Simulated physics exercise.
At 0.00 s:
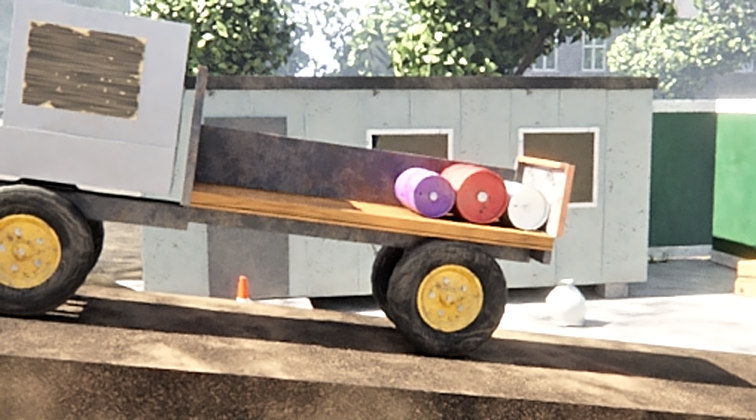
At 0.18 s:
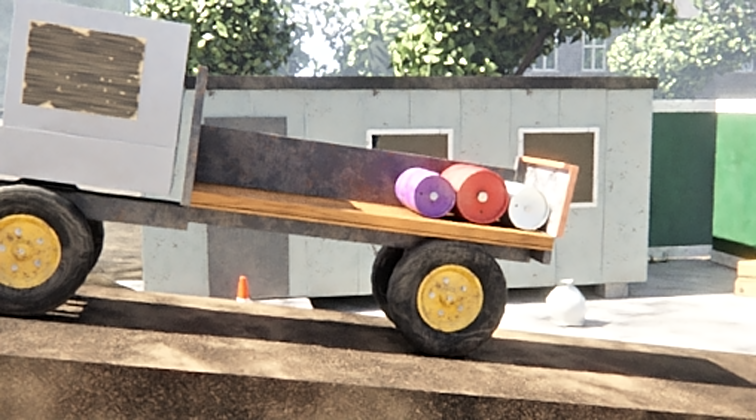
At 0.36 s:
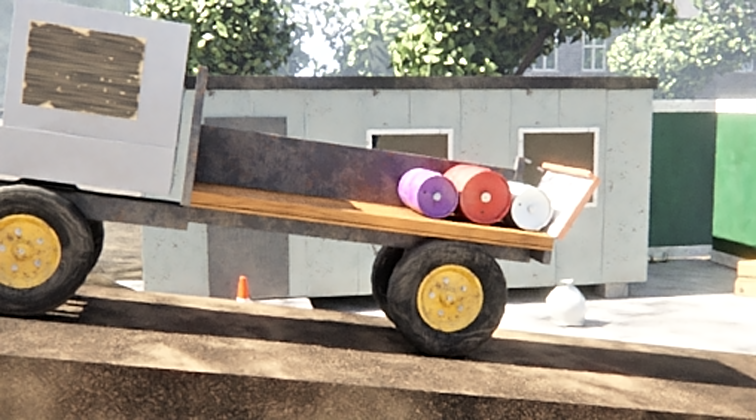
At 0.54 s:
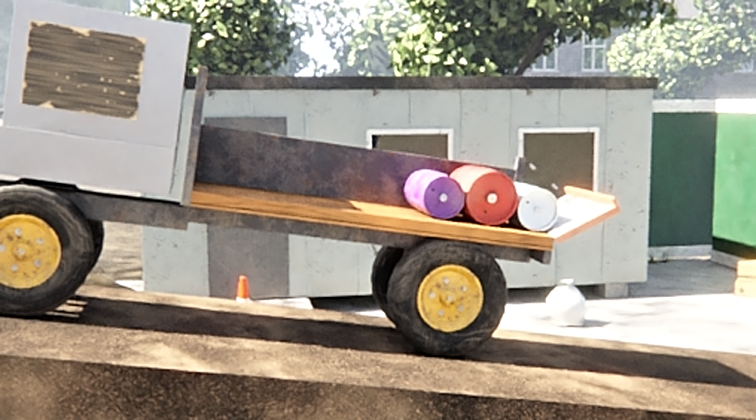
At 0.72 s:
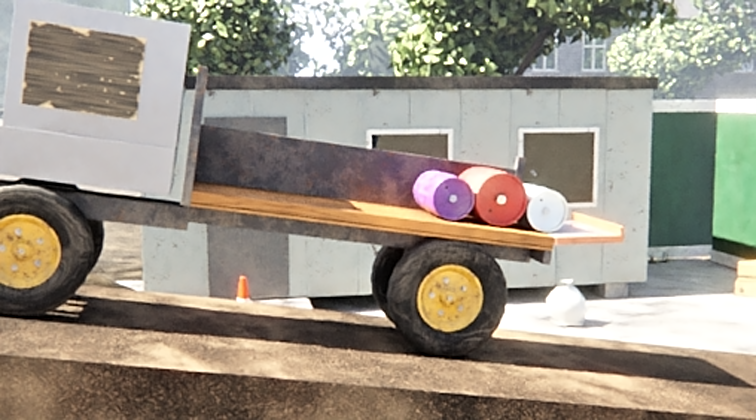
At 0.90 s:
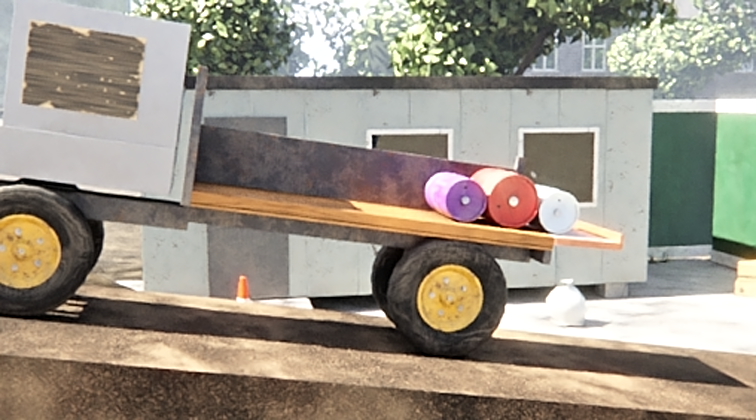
Purple, red and white kegs rolling slightly rightward on a sloping truck bed as its tailgate swings down to just below level.
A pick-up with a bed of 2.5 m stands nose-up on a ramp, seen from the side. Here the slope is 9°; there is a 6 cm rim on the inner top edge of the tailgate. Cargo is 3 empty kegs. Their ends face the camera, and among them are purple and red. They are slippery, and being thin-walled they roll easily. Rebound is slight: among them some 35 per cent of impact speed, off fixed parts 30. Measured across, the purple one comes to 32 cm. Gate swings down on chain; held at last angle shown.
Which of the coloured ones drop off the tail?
Purple: Doesn't come off; red: Doesn't come off.
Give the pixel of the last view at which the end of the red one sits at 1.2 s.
I'd put it somewhere around (541, 205) in that view.
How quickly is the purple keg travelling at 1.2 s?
About 0.8 m/s.
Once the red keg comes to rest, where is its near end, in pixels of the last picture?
It comes to rest at about (557, 207).
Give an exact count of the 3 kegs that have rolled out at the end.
Count: 0.
Then, 1.2 s in, purple is on the bed, 45 cm short of the hinge, rolling right; red is on the bed, 10 cm short of the hinge, rolling right; 0 out so far.
In the end (1.6 s), purple is on the bed, 30 cm short of the hinge; red is on the gate, 5 cm past the hinge; 0 out so far.
